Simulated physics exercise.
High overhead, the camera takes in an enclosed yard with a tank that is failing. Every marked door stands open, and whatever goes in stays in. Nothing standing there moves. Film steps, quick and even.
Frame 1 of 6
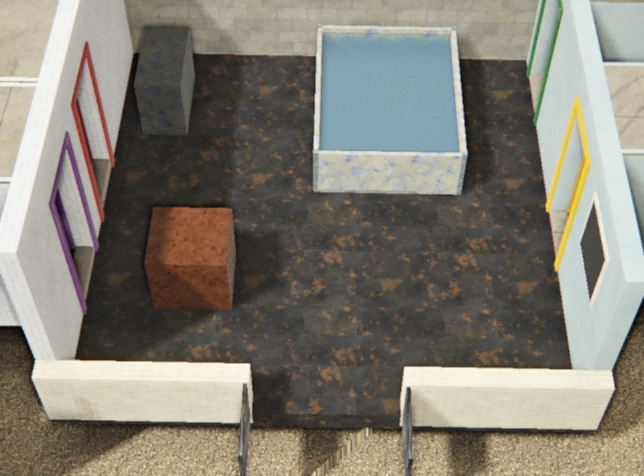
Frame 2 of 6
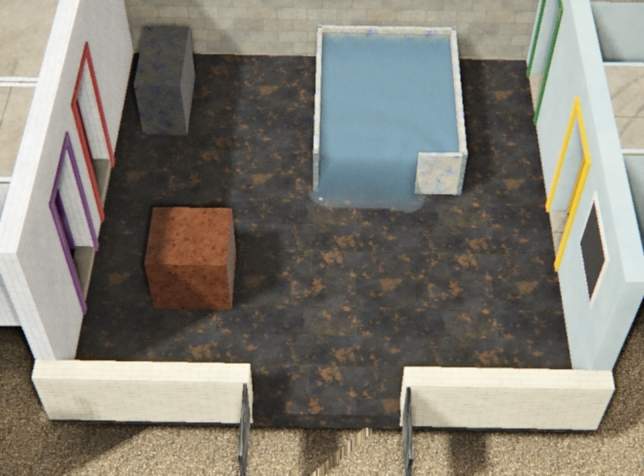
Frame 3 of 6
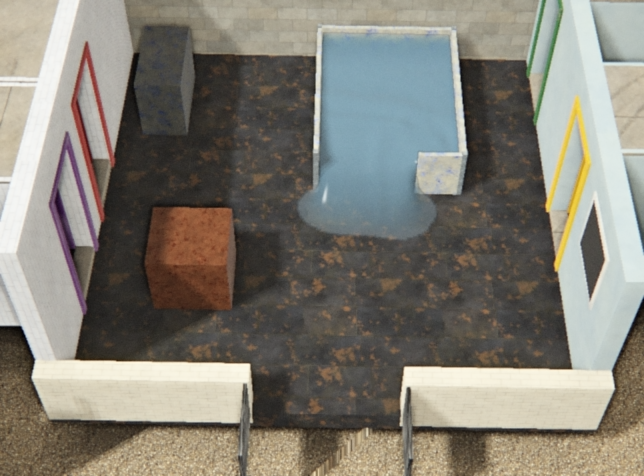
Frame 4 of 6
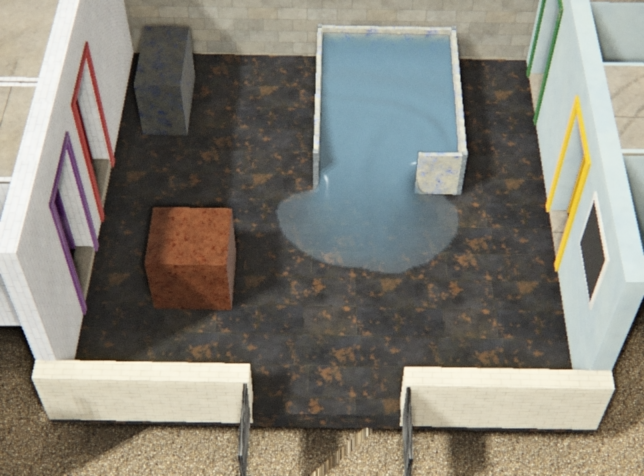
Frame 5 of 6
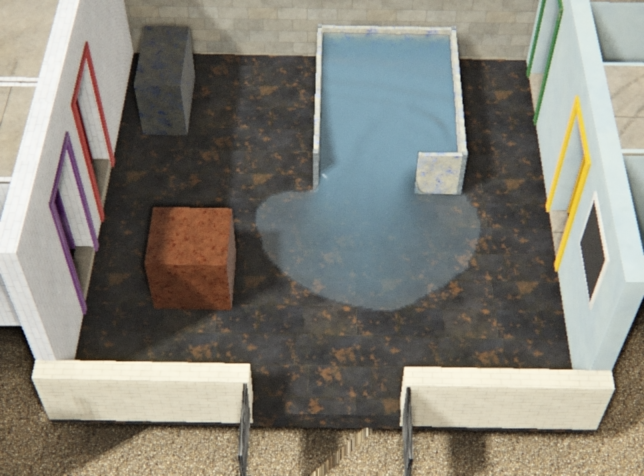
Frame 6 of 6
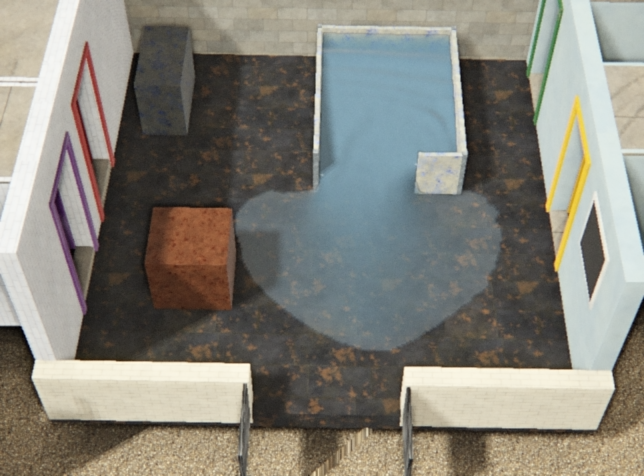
In a walled yard, water pours from a tank's broken front and spreads across the dark floor.
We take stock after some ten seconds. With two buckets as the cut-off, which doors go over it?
One by one: The red door stays inside what's allowed there; the purple door stays inside what's allowed there; the green door stays inside what's allowed there; the yellow door stays inside what's allowed there.
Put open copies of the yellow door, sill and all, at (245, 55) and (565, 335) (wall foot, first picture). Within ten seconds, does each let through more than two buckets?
Note, in sequence - door one ends up lower; door two ends up higher.
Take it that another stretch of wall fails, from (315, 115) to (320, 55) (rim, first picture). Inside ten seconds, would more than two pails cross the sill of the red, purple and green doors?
The red door door tops the limit, the purple door door tops the limit and the green door door stays within the limit.
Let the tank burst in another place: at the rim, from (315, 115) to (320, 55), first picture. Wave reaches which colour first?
That's the red one.
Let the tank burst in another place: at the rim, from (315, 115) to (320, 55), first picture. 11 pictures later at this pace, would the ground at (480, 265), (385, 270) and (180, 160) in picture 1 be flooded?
In turn: No water, dry, flooded.
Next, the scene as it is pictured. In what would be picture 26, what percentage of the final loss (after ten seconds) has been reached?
Near 50 %.
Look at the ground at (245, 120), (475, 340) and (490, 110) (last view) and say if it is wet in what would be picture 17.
The three points read clear, soaked through and clear.
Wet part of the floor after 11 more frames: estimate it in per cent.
My estimate is roughly 45 percent.
A moment on, water covers 40 % of the floor; the red door not reached, the purple door not reached, the green door not reached, the yellow door not reached.
Next, water covers 45 % of the floor; the red door not reached, the purple door not reached, the green door not reached, the yellow door wet at the sill, nothing in.
Then, water covers 55 % of the floor; the red door wet at the sill, nothing in, the purple door wet at the sill, nothing in, the green door not reached, the yellow door wet at the sill, nothing in.
Later, water covers 90 % of the floor; the red door wet at the sill, nothing in, the purple door wet at the sill, nothing in, the green door wet at the sill, nothing in, the yellow door under two buckets in.
In the end, water covers 100 % of the floor; the red door wet at the sill, nothing in, the purple door wet at the sill, nothing in, the green door under two buckets in, the yellow door under two buckets in.
